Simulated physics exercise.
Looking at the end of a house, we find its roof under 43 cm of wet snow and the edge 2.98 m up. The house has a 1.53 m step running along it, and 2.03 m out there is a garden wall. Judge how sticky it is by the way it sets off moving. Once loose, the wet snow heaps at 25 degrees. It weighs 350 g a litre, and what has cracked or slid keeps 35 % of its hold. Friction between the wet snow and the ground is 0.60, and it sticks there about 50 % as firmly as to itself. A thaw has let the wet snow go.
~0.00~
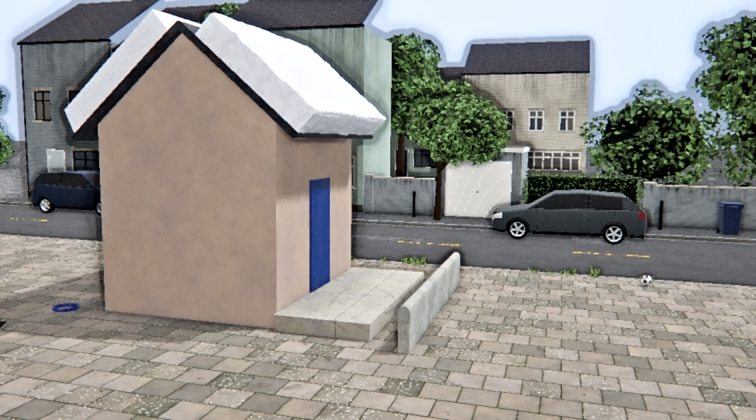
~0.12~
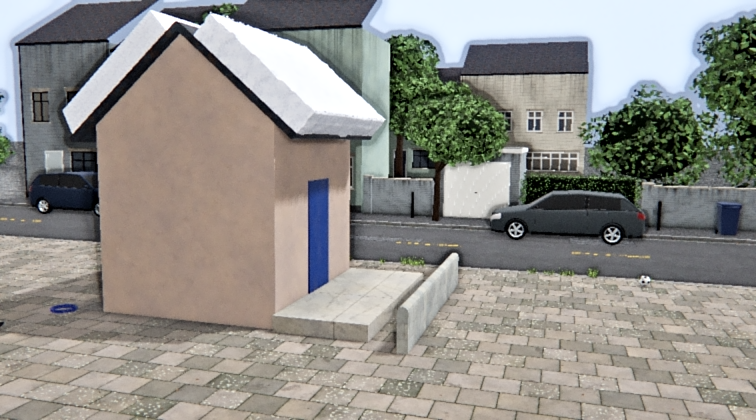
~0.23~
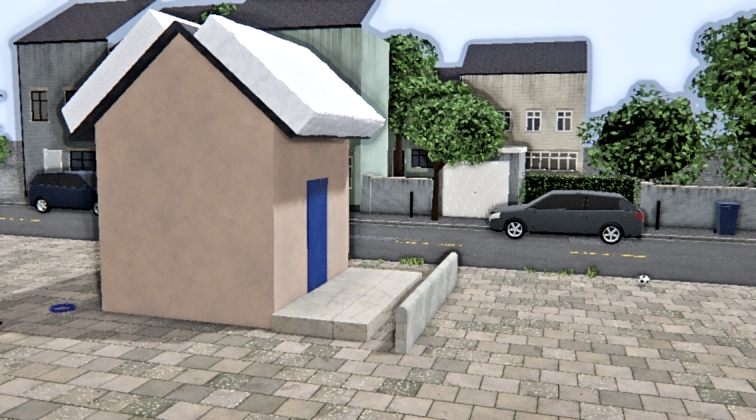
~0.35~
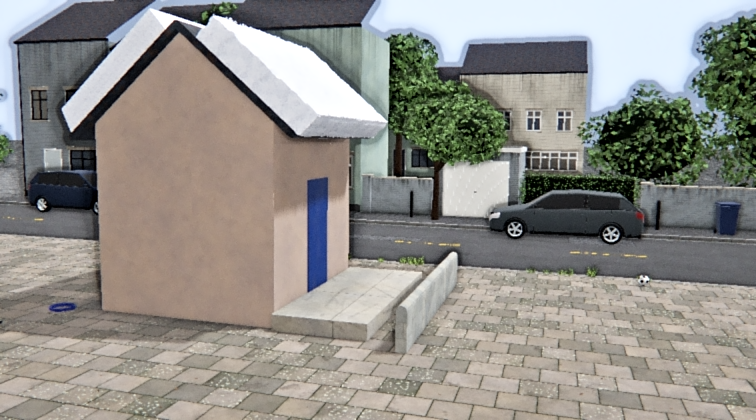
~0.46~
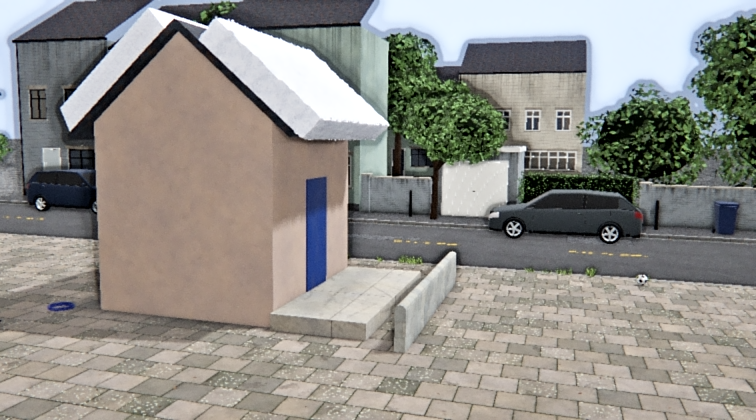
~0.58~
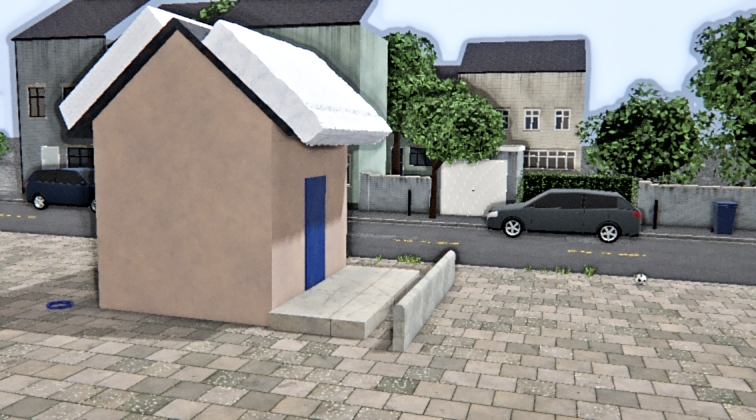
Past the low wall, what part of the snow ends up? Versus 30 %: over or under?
Under.
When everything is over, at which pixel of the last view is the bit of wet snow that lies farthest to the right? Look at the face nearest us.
It shows up near (519, 356) in the last picture.
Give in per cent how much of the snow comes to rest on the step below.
Around 45 per cent.
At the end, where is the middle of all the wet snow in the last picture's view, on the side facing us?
I'd put it at around pixel (369, 313).
By 1.02 s, 82 % is still on the roof and 0 % is past the low wall.
By 1.55 s, 36 % is still on the roof and 0 % is past the low wall.
By 2.07 s, none is still on the roof and 1 % is past the low wall.
By 2.60 s, none is still on the roof and 11 % is past the low wall.
By 3.10 s, at the end, none is still on the roof and 11 % is past the low wall.
